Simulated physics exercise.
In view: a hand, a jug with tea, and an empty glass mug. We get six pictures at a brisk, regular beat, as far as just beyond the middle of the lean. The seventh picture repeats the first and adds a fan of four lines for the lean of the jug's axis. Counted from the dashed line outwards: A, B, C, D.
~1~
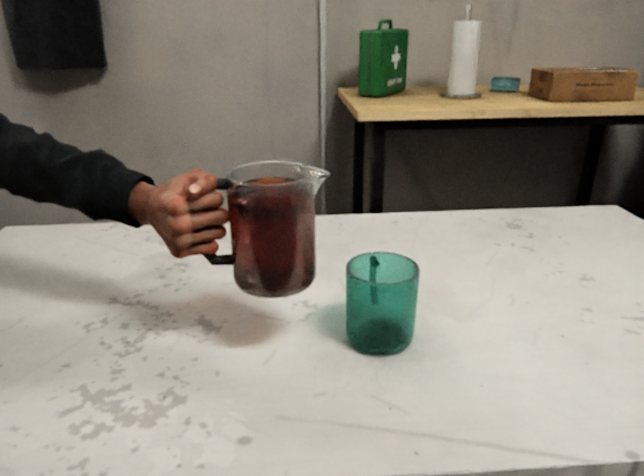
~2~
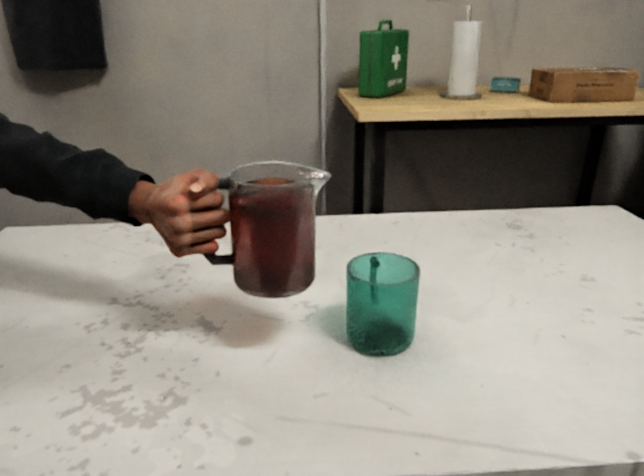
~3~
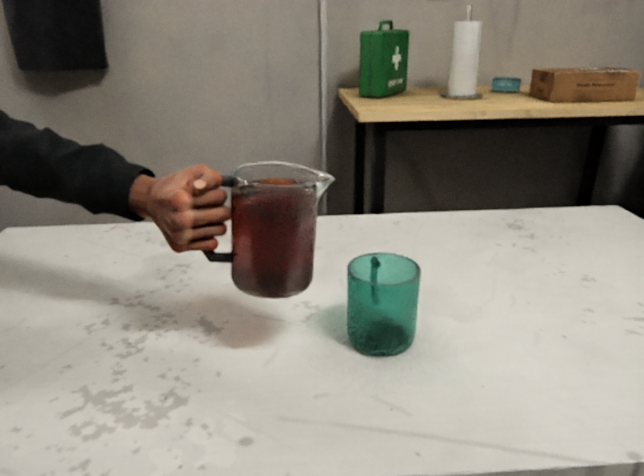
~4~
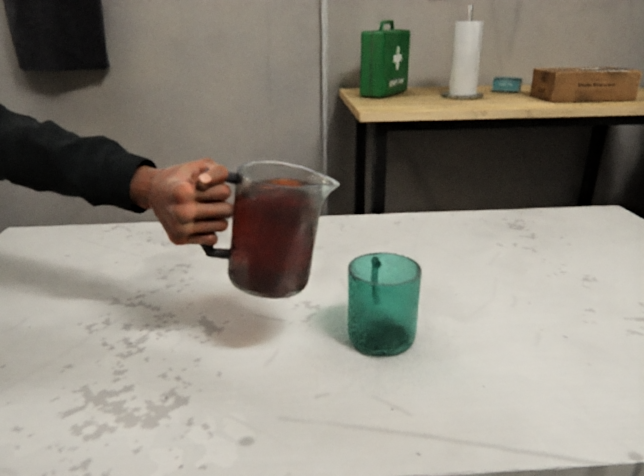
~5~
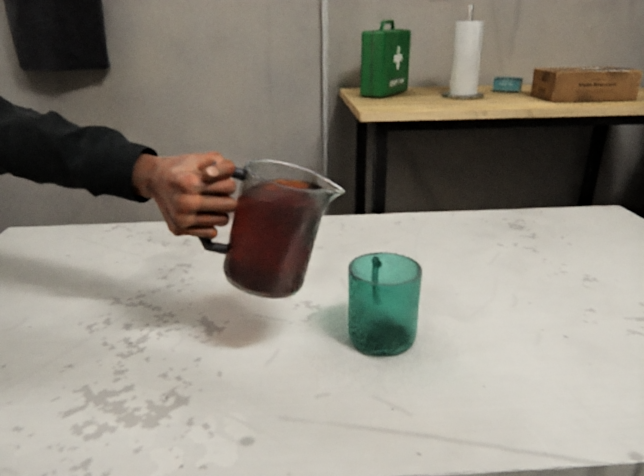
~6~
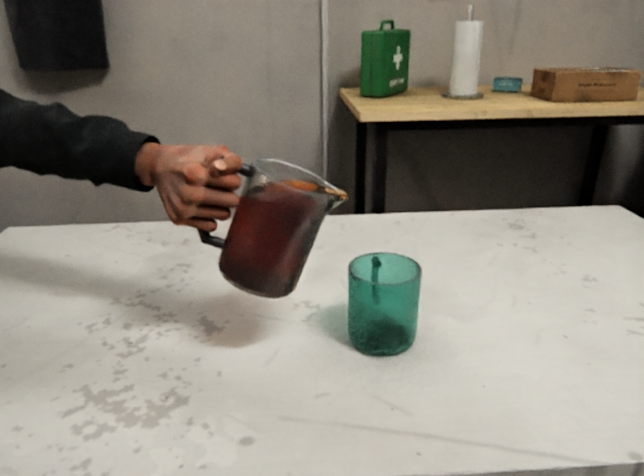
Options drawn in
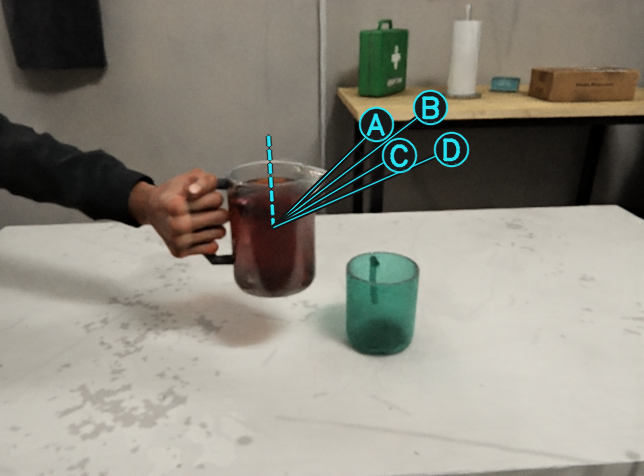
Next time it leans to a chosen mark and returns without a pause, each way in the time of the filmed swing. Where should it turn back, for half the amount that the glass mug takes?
The best mark is C.
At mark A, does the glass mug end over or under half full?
Under.
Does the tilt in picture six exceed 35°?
No, it does not.
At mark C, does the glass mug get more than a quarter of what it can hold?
Yes, it does.
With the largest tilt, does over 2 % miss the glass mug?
No.
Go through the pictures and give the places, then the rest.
The first frame shows upright, lip at (328, 173); rim of the glass mug round (383, 267); nothing has left yet.
The second frame shows upright, lip at (329, 175); nothing has left yet.
The third frame shows tipped about 4°, lip at (333, 179); nothing has left yet.
The fourth frame shows tipped about 9°, lip at (338, 184); nothing has left yet.
The fifth frame shows tipped about 16°, lip at (342, 190); nothing has left yet.
The sixth frame shows tipped about 22°, lip at (346, 198); nothing has left yet.
In cyan, A at (365, 137); B at (416, 117); C at (383, 162); D at (436, 155).
If A is chosen, the glass mug ends with about 26 % of what it can hold.
If B is chosen, the glass mug ends with about 37 % of what it can hold.
If C is chosen, the glass mug ends with about 50 % of what it can hold.
If D is chosen, the glass mug ends with about 66 % of what it can hold.
